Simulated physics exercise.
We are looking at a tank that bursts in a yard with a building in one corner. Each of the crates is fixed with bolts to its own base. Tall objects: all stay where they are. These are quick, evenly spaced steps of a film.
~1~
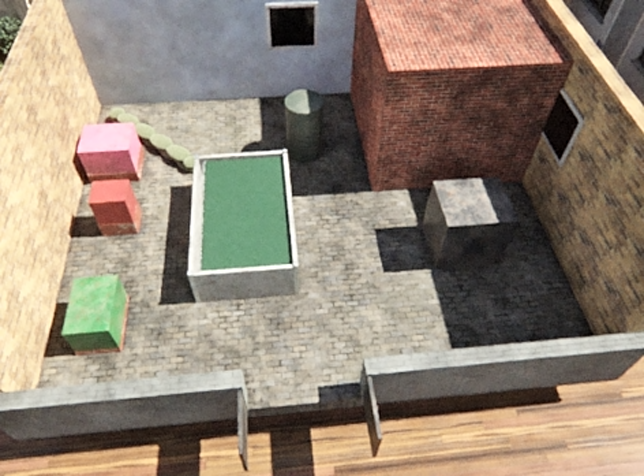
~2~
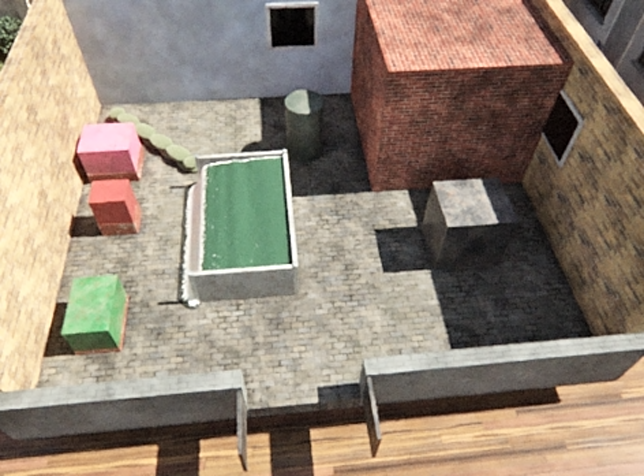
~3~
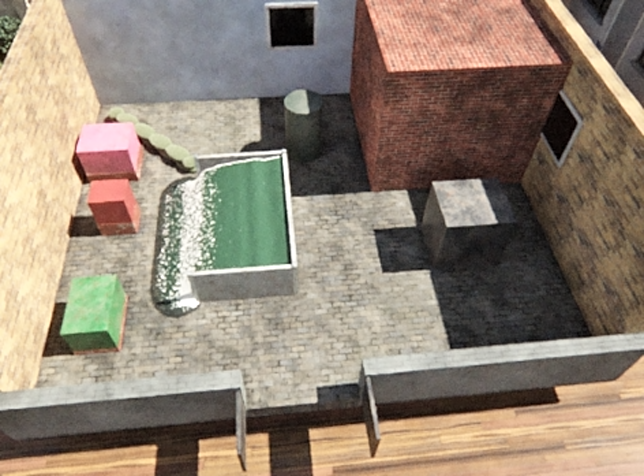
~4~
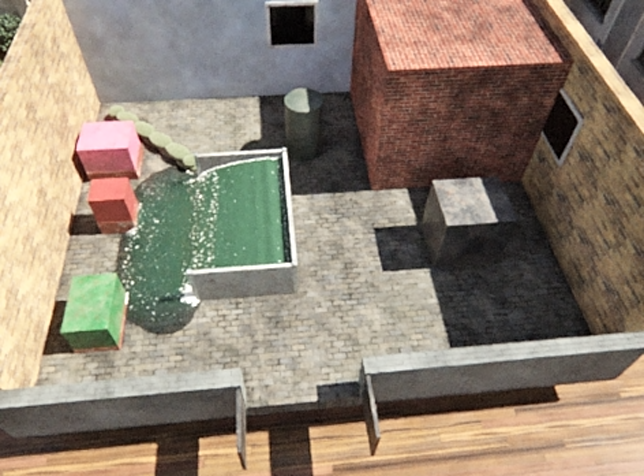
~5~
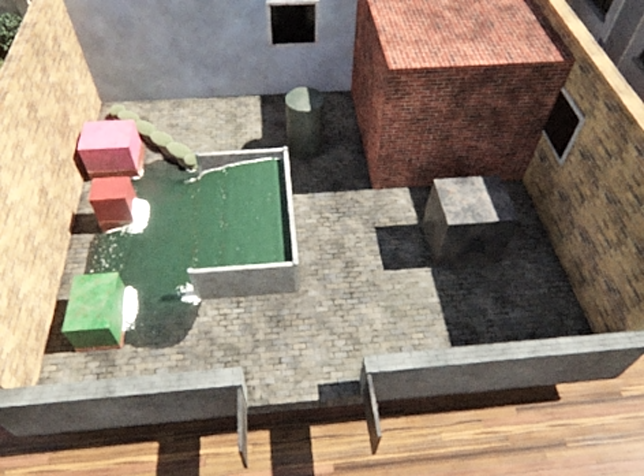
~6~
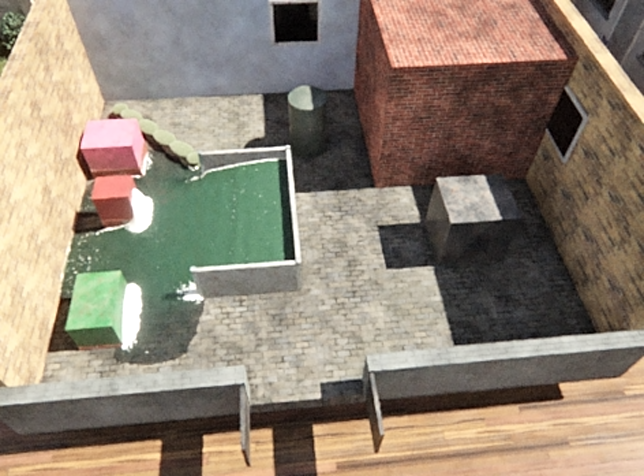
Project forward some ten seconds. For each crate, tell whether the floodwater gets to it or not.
Crate by crate: Pink crate - reached; red crate - reached; green crate - reached.
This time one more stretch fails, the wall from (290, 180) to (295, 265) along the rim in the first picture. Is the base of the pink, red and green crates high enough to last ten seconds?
Going through them, the pink is never reached, the red is never reached and the green gets reached.
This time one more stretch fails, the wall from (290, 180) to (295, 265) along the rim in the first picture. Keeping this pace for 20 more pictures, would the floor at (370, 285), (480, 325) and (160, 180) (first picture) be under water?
One by one, they turn out drenched, drenched and not soaked.
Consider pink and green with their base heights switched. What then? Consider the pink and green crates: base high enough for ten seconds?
Pink crate: Flooded; green crate: Flooded.
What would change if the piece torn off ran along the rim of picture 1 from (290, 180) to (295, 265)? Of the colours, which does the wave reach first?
The green one.
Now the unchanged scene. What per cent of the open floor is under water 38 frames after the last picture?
Close to 80 %.
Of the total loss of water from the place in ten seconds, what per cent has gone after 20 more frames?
Near 0 %.
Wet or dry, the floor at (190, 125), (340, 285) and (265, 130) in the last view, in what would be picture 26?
Taking the three spots one by one, I'd call them drenched, clear and clear.
A moment on, water covers 20 % of the floor; the pink crate water round its plinth, the red crate water round its plinth, the green crate water round its plinth.
Next, water covers 30 % of the floor; the pink crate water round its plinth, the red crate water round its plinth, the green crate water round its plinth.
Then, water covers 45 % of the floor; the pink crate water round its plinth, the red crate water round its plinth, the green crate water round its plinth.
Later, water covers 80 % of the floor; the pink crate water round its plinth, the red crate water round its plinth, the green crate water round its plinth.
In the end, water covers 90 % of the floor; the pink crate was topped, the red crate was topped, the green crate was topped.
